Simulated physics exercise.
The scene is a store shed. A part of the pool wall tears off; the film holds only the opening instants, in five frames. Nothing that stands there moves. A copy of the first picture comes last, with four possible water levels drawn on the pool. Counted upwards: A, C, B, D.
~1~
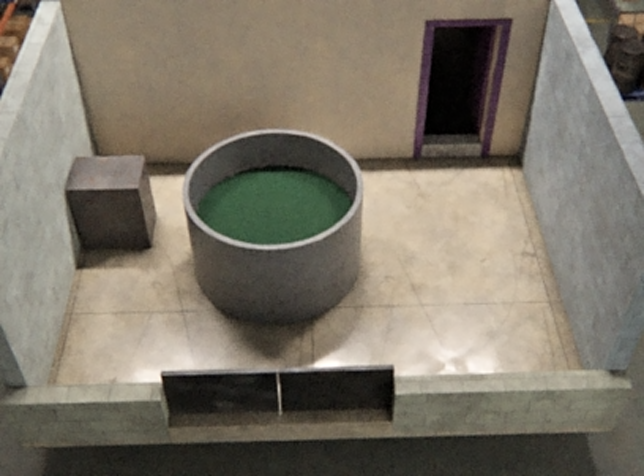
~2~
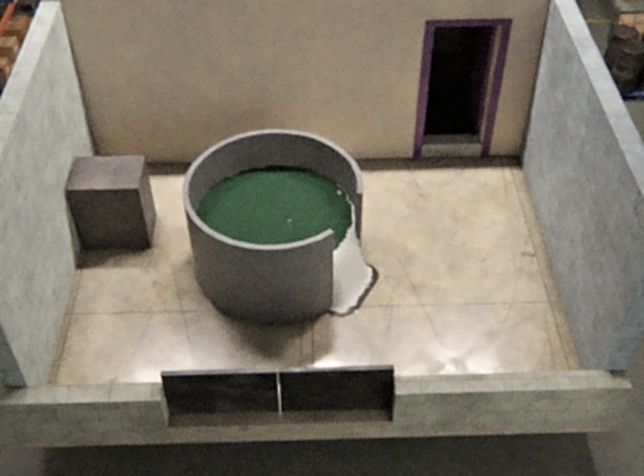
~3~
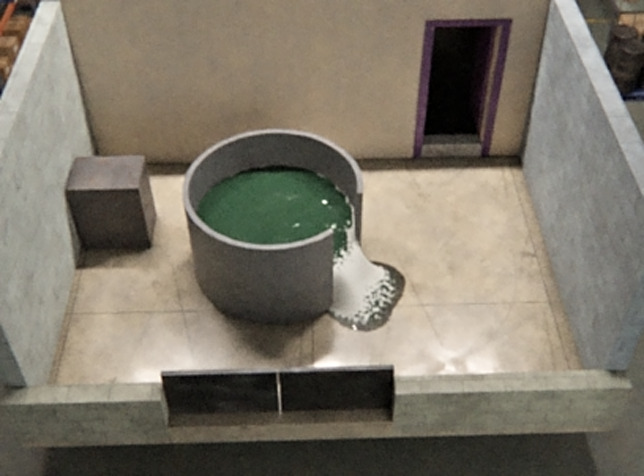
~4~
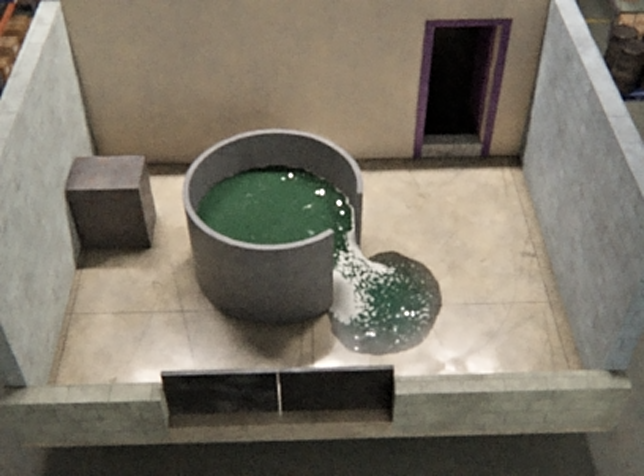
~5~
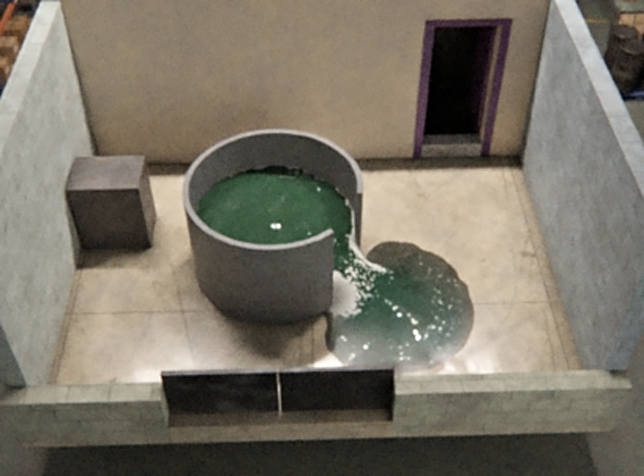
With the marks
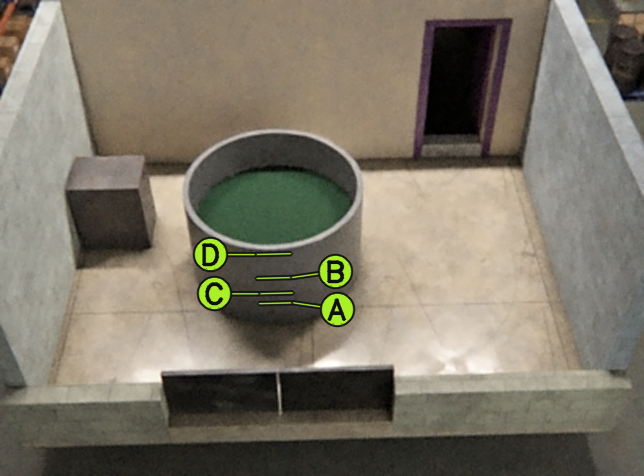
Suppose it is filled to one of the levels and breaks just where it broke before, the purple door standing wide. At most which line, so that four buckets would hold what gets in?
Go for B.
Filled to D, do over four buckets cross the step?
Yes, it does.
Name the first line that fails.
That is line D.
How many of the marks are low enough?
Three of the four.
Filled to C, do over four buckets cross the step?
No.
On the marked copy, A at (276, 303); B at (274, 278); C at (275, 293); D at (272, 254); from the bottom up A, C, B, D.
If A is chosen, nothing gets over.
If B is chosen, a bucket or two gets in.
If C is chosen, nothing gets over.
If D is chosen, about 10 bucketfuls get in.
